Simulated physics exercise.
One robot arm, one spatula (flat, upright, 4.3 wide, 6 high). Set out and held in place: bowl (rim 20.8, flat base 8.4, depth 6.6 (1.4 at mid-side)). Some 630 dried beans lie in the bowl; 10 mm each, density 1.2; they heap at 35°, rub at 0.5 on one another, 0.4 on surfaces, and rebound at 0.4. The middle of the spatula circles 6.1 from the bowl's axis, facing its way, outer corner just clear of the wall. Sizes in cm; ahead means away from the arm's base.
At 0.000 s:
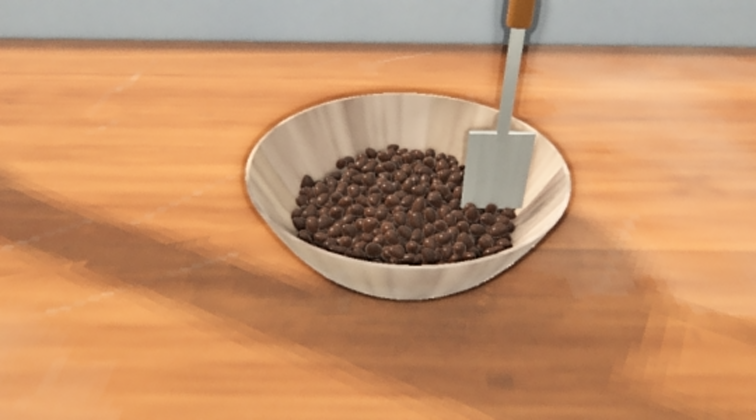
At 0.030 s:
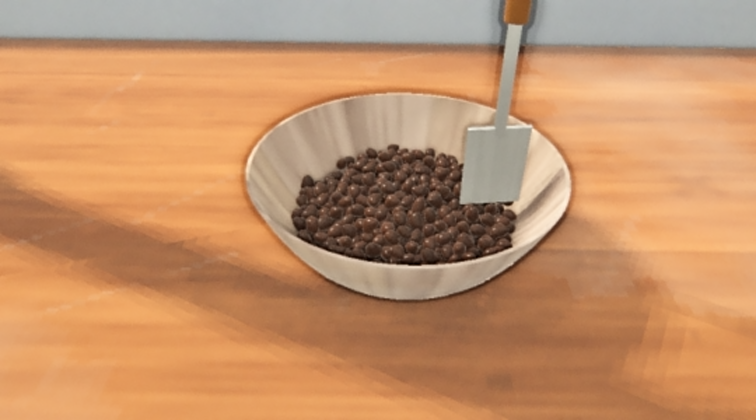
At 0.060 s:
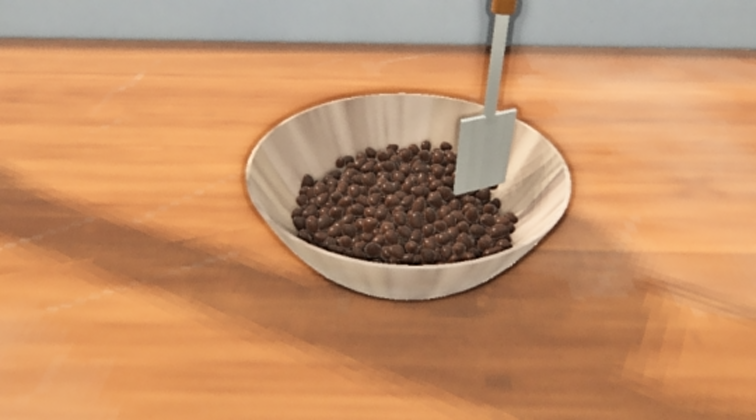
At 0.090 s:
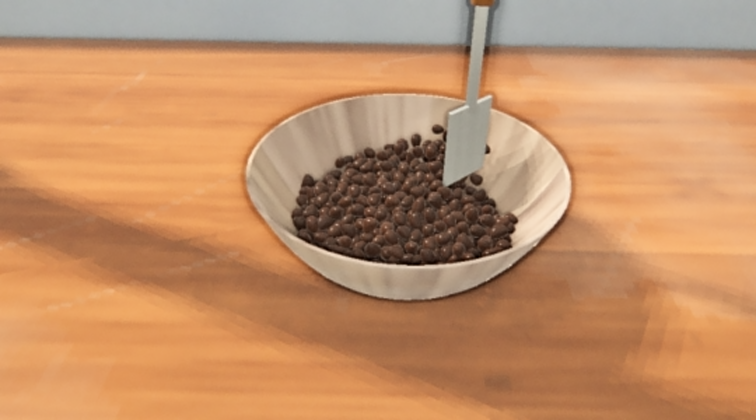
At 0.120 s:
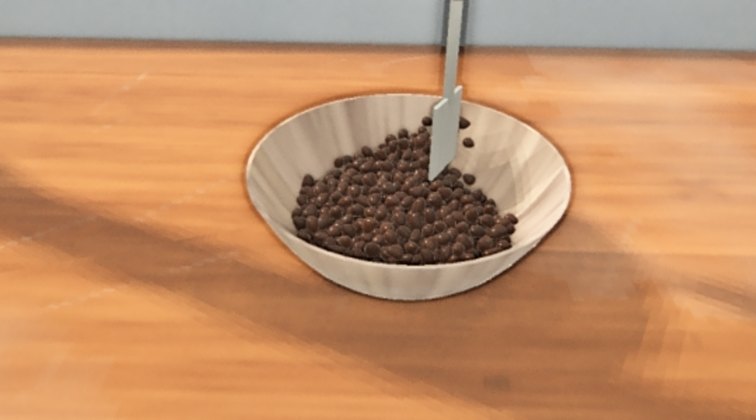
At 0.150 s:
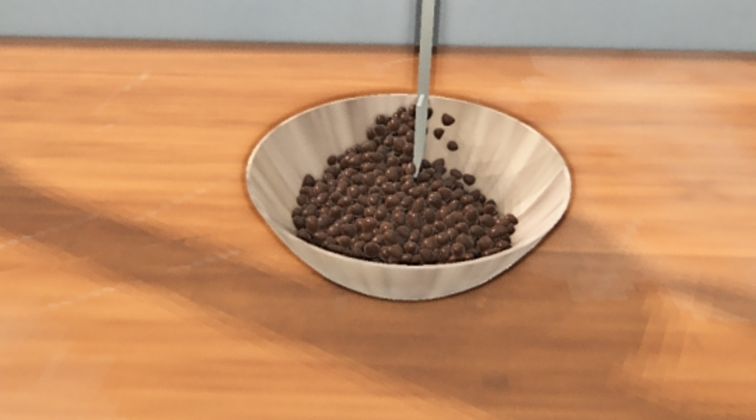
On a wooden surface, a spatula sweeping leftward through dark beans in a pale bowl, turning edge-on and heaping them toward the back.
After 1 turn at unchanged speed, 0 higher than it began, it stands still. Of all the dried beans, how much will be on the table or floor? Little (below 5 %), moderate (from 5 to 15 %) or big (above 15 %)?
On the table or floor the share is moderate, from 5 to 15 %.
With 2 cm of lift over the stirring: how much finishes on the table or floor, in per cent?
Some 0 per cent.
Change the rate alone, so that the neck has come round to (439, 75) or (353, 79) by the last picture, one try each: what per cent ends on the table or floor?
About 5 and 25 per cent.
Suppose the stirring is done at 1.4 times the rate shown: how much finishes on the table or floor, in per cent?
Some 15 per cent.
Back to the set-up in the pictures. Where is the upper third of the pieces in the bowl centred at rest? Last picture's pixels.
Near (448, 181).
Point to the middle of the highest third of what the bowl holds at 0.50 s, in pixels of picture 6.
Around (468, 227).
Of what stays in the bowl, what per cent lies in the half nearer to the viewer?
Roughly 40 per cent.
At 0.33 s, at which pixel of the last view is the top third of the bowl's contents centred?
At about (355, 217).
By 0.33 s, 187° round, highest piece 8 above the table; 621 in the bowl, 3 on the table or floor, 4 in flight or on the tool.
By 0.50 s, 294° round, highest piece 9 above the table; 594 in the bowl, 17 on the table or floor, 17 in flight or on the tool.
By 0.79 s, 0° round, highest piece 6 above the table; 566 in the bowl, 62 on the table or floor.
By 1.49 s, 0° round, highest piece 6 above the table; 566 in the bowl, 62 on the table or floor.
Final count, 566 in the bowl, 62 on the table or floor. That is 10 % on the table or floor.
